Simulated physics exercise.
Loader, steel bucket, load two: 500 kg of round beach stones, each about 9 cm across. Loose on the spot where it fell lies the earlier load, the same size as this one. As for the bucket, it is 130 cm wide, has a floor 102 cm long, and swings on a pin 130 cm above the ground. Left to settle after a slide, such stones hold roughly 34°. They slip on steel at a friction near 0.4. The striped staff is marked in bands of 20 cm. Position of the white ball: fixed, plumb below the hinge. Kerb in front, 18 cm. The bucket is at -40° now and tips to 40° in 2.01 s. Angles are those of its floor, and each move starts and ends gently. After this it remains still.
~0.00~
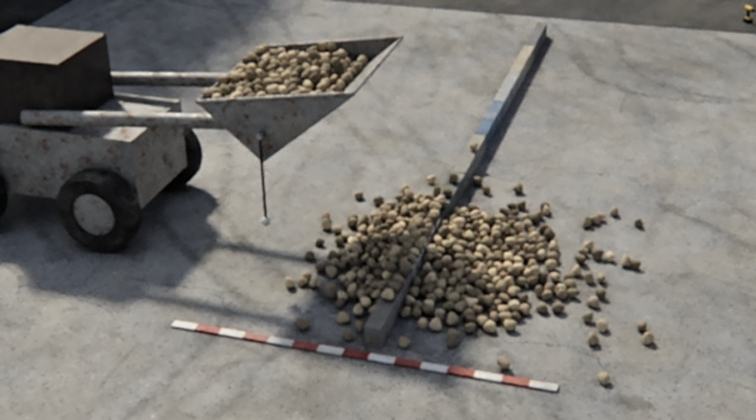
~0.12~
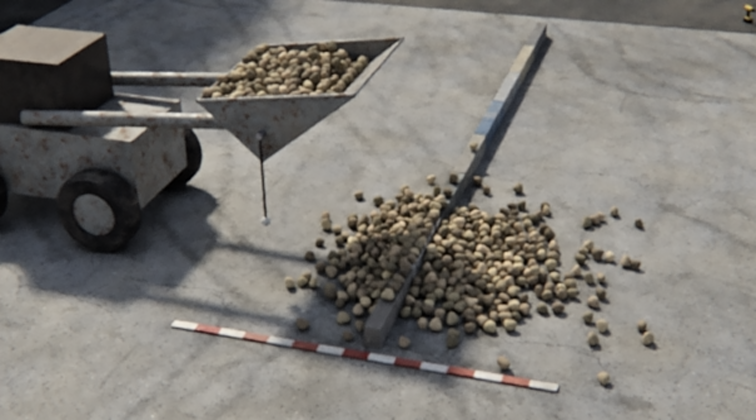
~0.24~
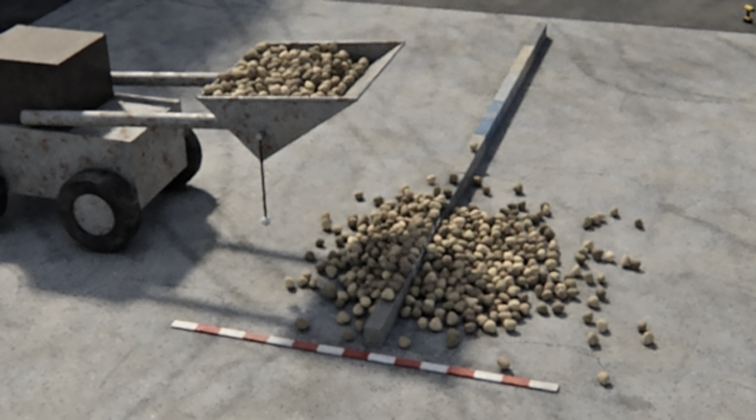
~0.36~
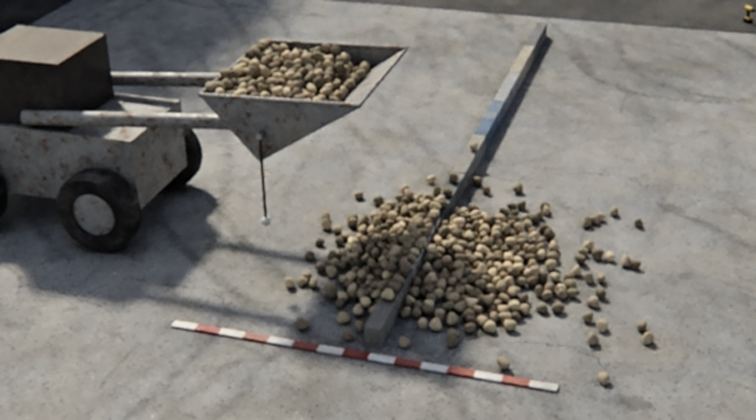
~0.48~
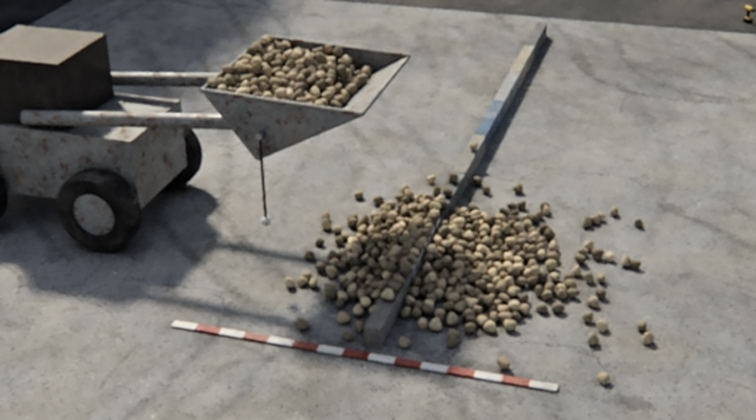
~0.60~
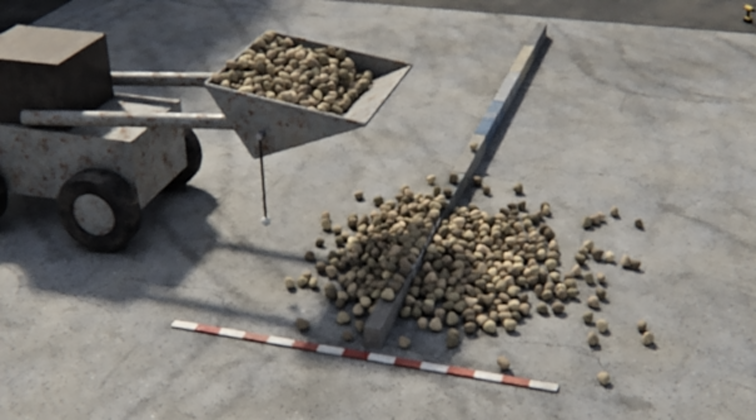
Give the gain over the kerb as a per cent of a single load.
29 %.
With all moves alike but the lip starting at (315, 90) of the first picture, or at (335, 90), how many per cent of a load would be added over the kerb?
First place: Roughly 5 %; second place: Roughly 10 %.
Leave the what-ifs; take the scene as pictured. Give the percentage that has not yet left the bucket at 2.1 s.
Roughly 20 parts in a hundred of the load.
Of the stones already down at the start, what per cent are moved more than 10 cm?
I'd say roughly 15 per cent of them.
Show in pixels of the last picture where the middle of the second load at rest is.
I'd say close to (397, 235).
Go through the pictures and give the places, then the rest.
Lip at (354, 94), floor tilted -40°, highest stones at (317, 57). The earlier load is highest near (418, 232), 24 cm above ground level, 44 % on this side of the kerb, 56 % over the kerb, in the first frame.
The bucket is at -39°, its lip at (355, 95); the top of the load is at (311, 57); the stones move at 0.1 m/s on average, in the second frame.
Lip at (357, 99), floor tilted -37°, highest stones at (312, 58); the stones move at 0.1 m/s on average, in the third frame.
The bucket is at -33°, its lip at (360, 106); the top of the load is at (282, 52); the stones move at 0.1 m/s on average, in the fourth frame.
The bucket is at -28°, its lip at (363, 115); the top of the load is at (270, 50); the stones move at 0.2 m/s on average, in the fifth frame.
The bucket is at -23°, its lip at (366, 125); the top of the load is at (271, 46); the stones move at 0.2 m/s on average, in the sixth frame.
After 1.5 s the floor is at 28°; in per cent of one load, 97 in the bucket, 46 on this side of the kerb, 56 over the kerb; the foremost stones are at (624, 303).
After 2.1 s the floor is at 40°; in per cent of one load, 21 in the bucket, 113 on this side of the kerb, 66 over the kerb; the foremost stones are at (624, 303).
After 2.5 s the floor is at 40°; in per cent of one load, 0 in the bucket, 120 on this side of the kerb, 80 over the kerb; the foremost stones are at (624, 303).
After 5.2 s the floor is at 40°; in per cent of one load, 0 in the bucket, 115 on this side of the kerb, 85 over the kerb; the foremost stones are at (624, 303). Net gain over the kerb, 29.
